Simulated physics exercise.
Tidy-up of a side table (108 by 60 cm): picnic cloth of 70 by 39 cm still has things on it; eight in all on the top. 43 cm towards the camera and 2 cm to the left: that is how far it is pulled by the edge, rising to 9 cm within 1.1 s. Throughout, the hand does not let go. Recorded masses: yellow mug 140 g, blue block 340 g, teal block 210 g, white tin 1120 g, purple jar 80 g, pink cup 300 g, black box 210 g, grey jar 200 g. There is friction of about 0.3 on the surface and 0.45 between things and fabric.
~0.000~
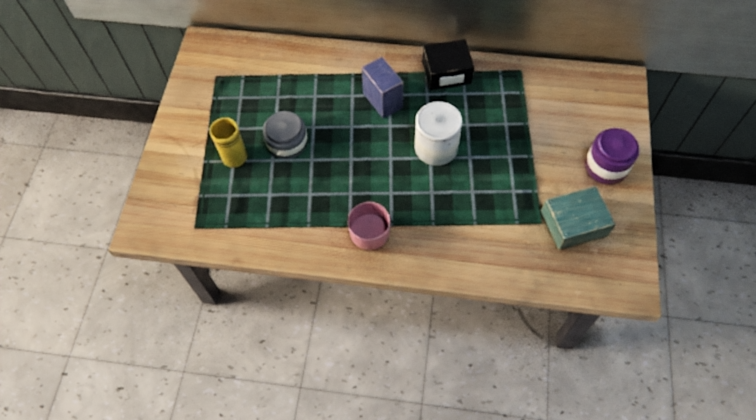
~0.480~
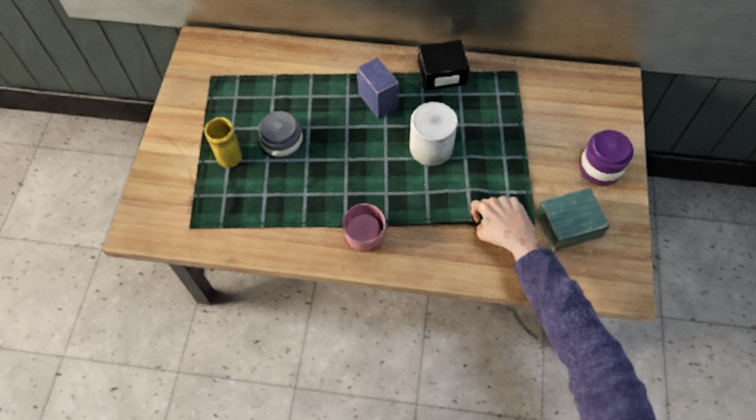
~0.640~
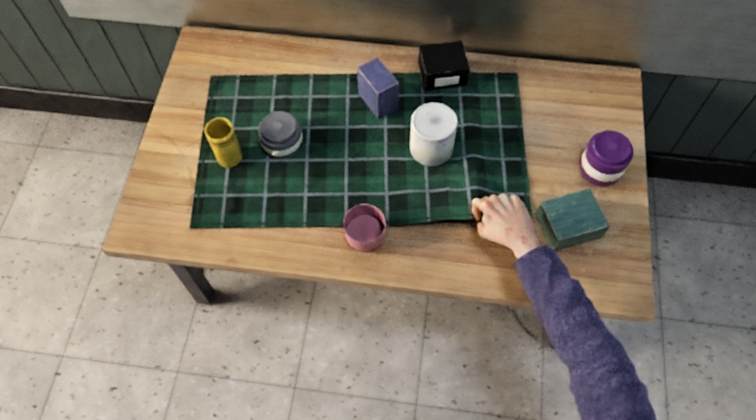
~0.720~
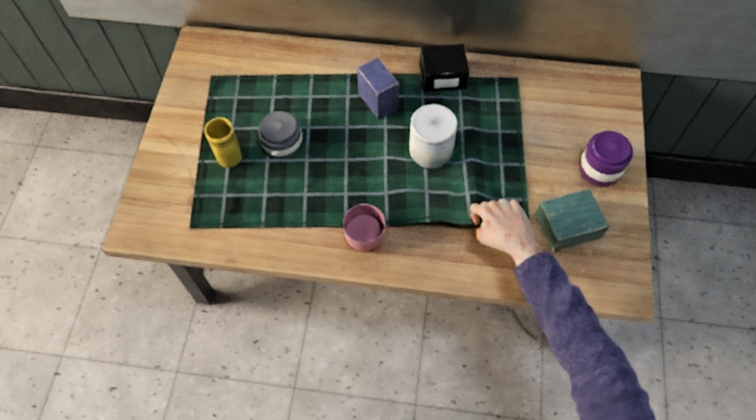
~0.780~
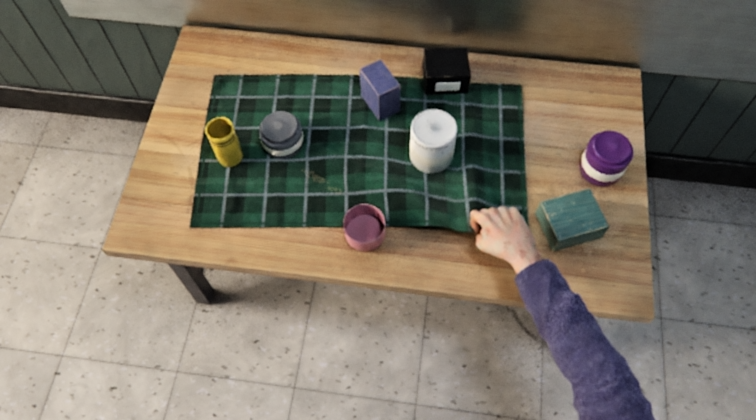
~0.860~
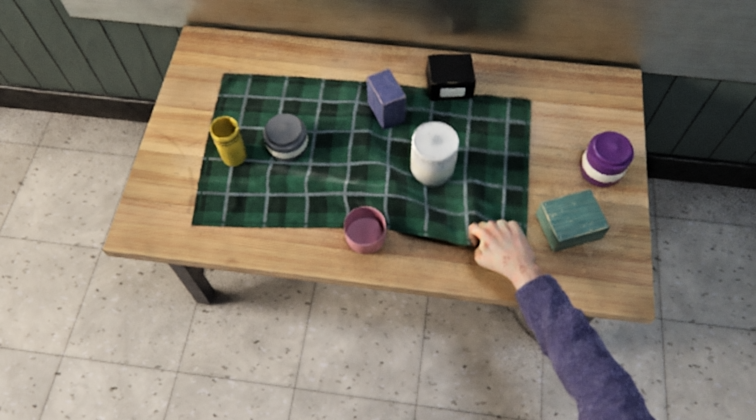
A hand in a purple sleeve reaches in from the lower right and grips the front edge of a green plaid cloth on a wooden table. It pulls slightly toward the near side, wrinkling the cloth, and the white tin, blue block and black box shift a little with it.
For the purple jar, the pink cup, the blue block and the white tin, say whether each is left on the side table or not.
My prediction: I'd bet the purple jar never leaves the surface; I'd bet the pink cup leaves the surface; I'd bet the blue block leaves the surface; I'd bet the white tin leaves the surface.
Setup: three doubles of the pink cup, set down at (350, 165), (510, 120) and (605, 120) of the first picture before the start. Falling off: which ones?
Off the top, off the top, still on top.
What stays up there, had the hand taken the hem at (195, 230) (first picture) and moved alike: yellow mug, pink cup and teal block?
Result: Yellow mug leaves the top; pink cup leaves the top; teal block keeps its place.
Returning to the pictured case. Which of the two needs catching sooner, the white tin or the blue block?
White.
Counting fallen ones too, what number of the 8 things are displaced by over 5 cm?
Count recorded: 6.
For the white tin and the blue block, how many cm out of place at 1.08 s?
Approx. shift - white tin: 15 cm; blue block: 15 cm.
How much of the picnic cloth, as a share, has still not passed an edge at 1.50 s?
Roughly 50%.
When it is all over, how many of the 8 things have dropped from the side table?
I make it 5.
By 1.1 s, 95 % of the picnic cloth is still over the top; white tin 17 cm off its start, blue block 14 cm off its start, pink cup 7 cm off its start.
By 1.3 s, 80 % of the picnic cloth is still over the top; white tin 30 cm off its start, blue block 27 cm off its start, pink cup on its side, 15 cm off its start.
By 1.5 s, 50 % of the picnic cloth is still over the top; white tin on its side, 43 cm off its start at (461, 351), blue block 41 cm off its start at (459, 241), pink cup over the edge.
By 1.7 s, 30 % of the picnic cloth is still over the top; blue block on its side, 62 cm off its start, white tin over the edge, pink cup over the edge.
By 3.3 s, 0 % of the picnic cloth is still over the top; blue block over the edge, white tin over the edge, pink cup over the edge, purple jar 0 cm off its start at (614, 147).
